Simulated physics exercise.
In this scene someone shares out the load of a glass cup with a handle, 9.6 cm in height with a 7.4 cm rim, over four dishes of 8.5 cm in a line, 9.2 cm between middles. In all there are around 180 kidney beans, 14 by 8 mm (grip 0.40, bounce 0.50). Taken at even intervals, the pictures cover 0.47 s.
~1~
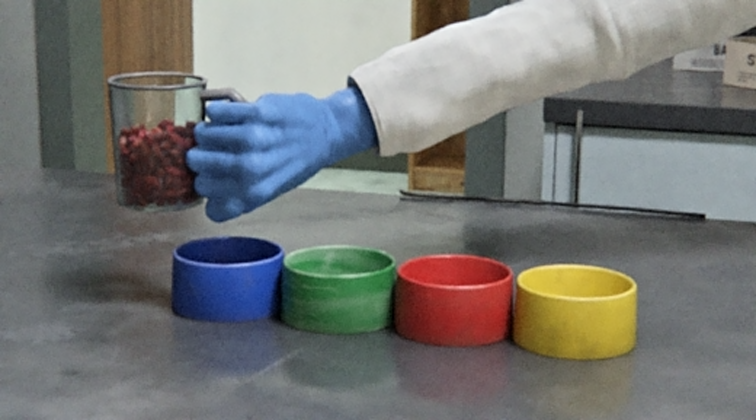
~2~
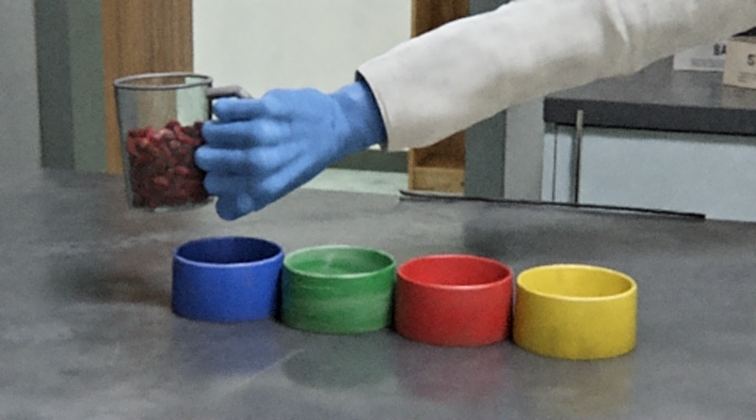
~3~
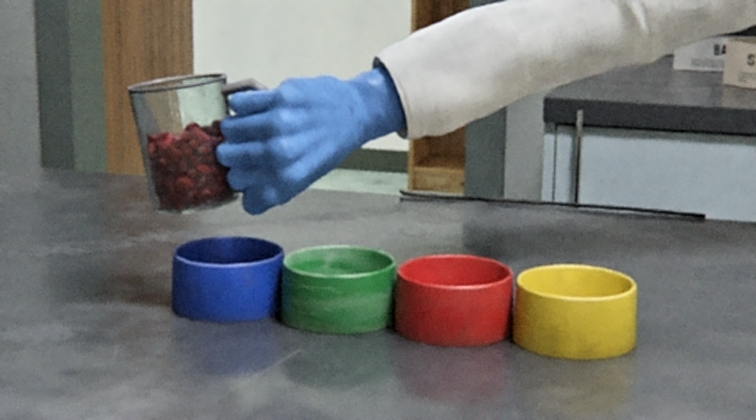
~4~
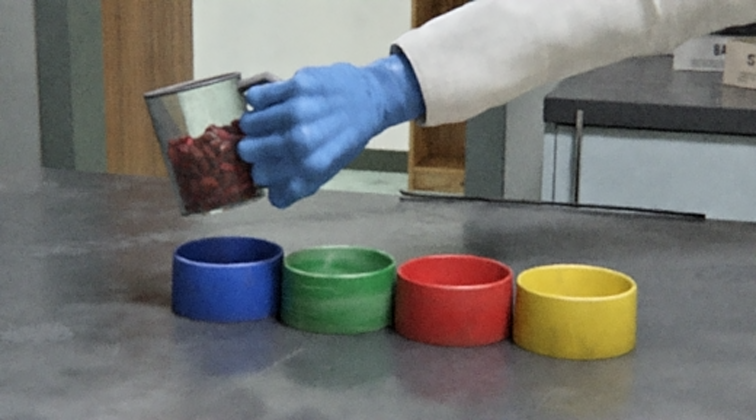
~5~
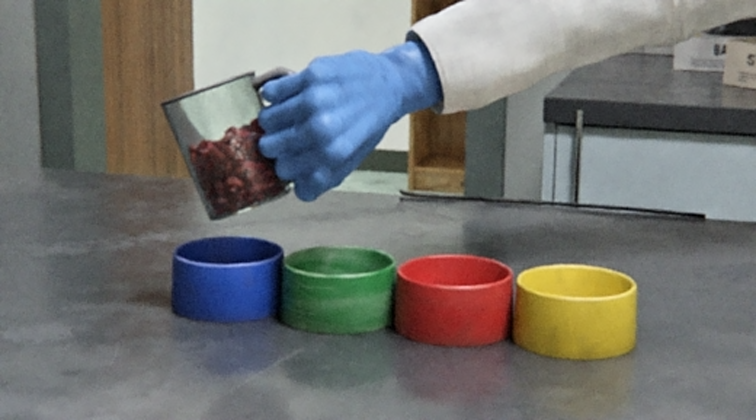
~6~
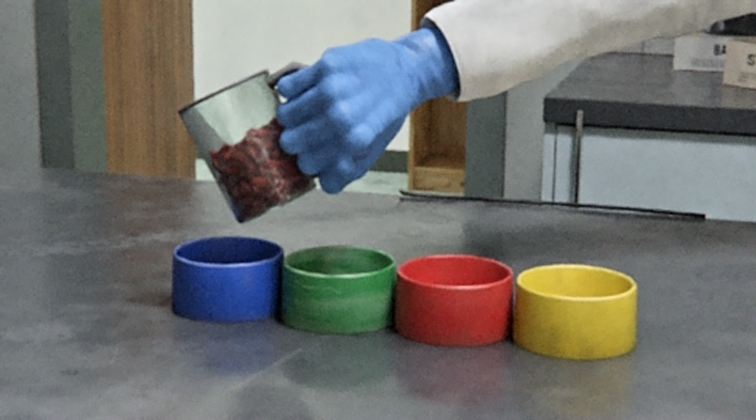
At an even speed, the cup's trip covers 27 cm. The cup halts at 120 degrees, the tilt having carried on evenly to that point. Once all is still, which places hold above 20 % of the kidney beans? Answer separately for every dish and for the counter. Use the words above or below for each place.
Red: Above; blue: Below; green: Below; yellow: Below; counter: Below.
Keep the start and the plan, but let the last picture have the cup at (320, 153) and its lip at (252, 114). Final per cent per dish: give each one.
Then red 90, blue 0, green 0, and yellow 0.
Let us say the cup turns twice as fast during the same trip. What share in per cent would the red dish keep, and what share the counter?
Shares: Red at 0; counter at 0.
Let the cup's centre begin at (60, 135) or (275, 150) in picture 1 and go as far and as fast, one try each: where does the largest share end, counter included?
The winner: Green; yellow.
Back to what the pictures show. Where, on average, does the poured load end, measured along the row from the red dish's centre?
Near 1 cm, shifted toward decreasing x.
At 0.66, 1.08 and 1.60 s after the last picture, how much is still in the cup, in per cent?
Close to 100, 100 and 10 per cent respectively.
Then, 0.66 s after the last picture, tilt 71 degrees; cup holds 100 %.
Then, 1.08 s after the last picture, tilt 99 degrees; cup holds 100 %.
Then, 1.60 s after the last picture, tilt 120 degrees; cup holds 10 %, red 80 %, green 5 %.
In the end, red 90 %, blue 0 %, green 5 %, yellow 0 %, counter 5 %.
